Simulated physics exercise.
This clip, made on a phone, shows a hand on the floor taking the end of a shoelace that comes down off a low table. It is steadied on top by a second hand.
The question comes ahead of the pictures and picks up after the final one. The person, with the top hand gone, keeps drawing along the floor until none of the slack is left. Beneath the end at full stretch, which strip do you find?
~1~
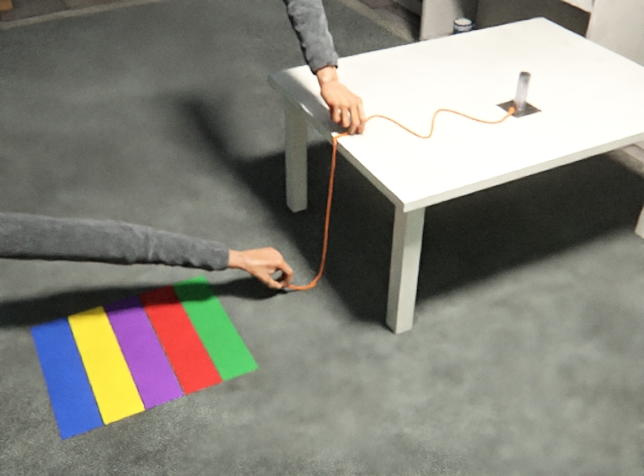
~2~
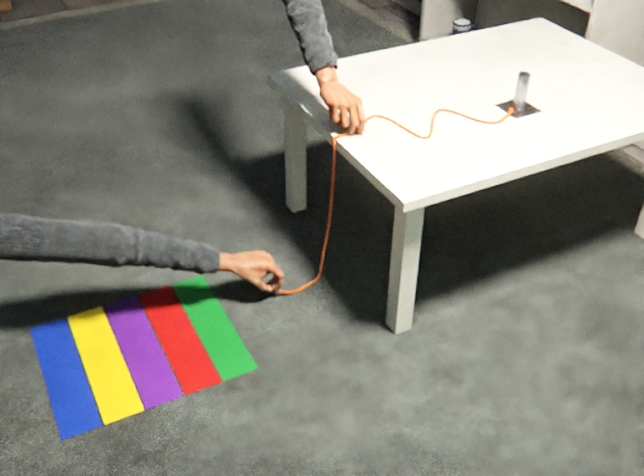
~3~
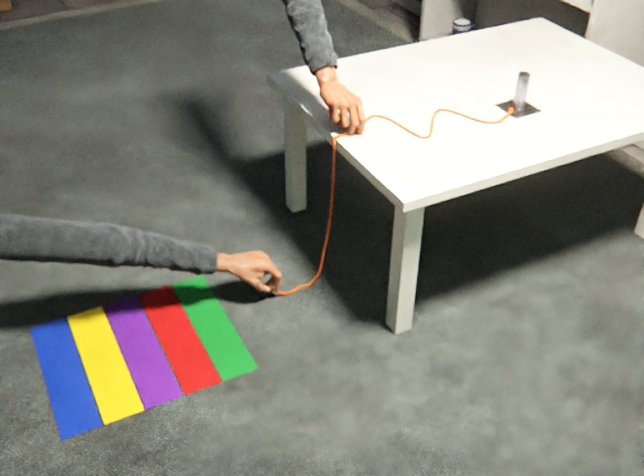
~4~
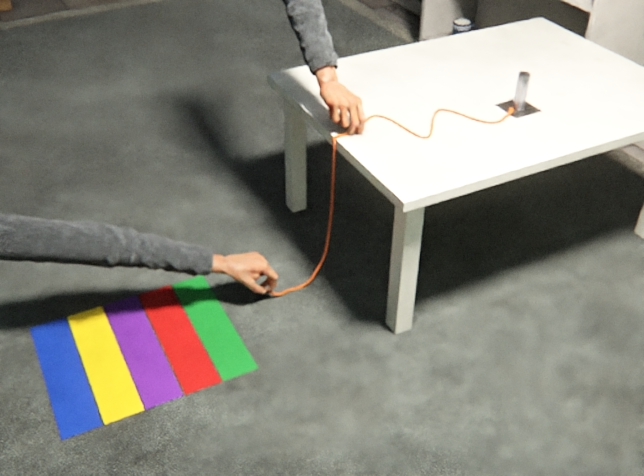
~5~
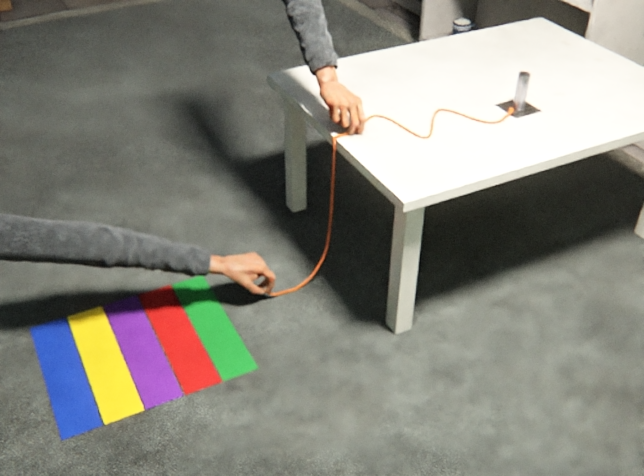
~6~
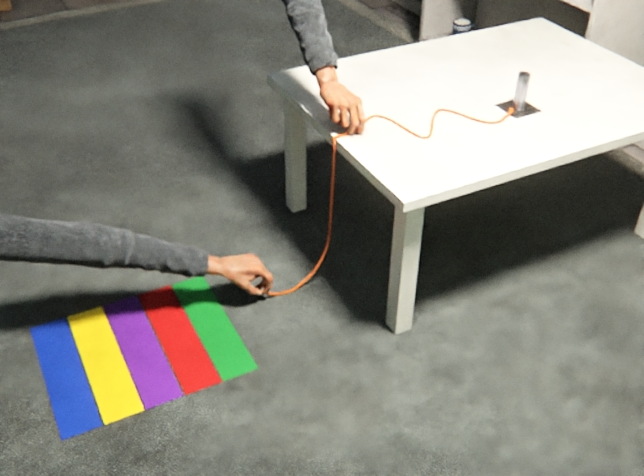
You find the blue strip.
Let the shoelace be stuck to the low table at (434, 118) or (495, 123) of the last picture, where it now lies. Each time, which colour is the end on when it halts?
First try yellow, second try blue.
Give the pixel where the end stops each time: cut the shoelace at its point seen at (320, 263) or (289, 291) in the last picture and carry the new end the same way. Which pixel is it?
You'd find it around (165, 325) the first time and around (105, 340) the second.
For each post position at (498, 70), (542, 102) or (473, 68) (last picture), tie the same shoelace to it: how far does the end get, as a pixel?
The places are (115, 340), (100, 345) and (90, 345).
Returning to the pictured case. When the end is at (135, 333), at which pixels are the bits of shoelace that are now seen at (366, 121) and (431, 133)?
Well, the first one sits at (330, 192), and the second one sits at (380, 136).
Soon after, end near (135, 333); over purple.
Then, end near (89, 348); over yellow.
At full stretch, end near (61, 357); over blue. The blue one.
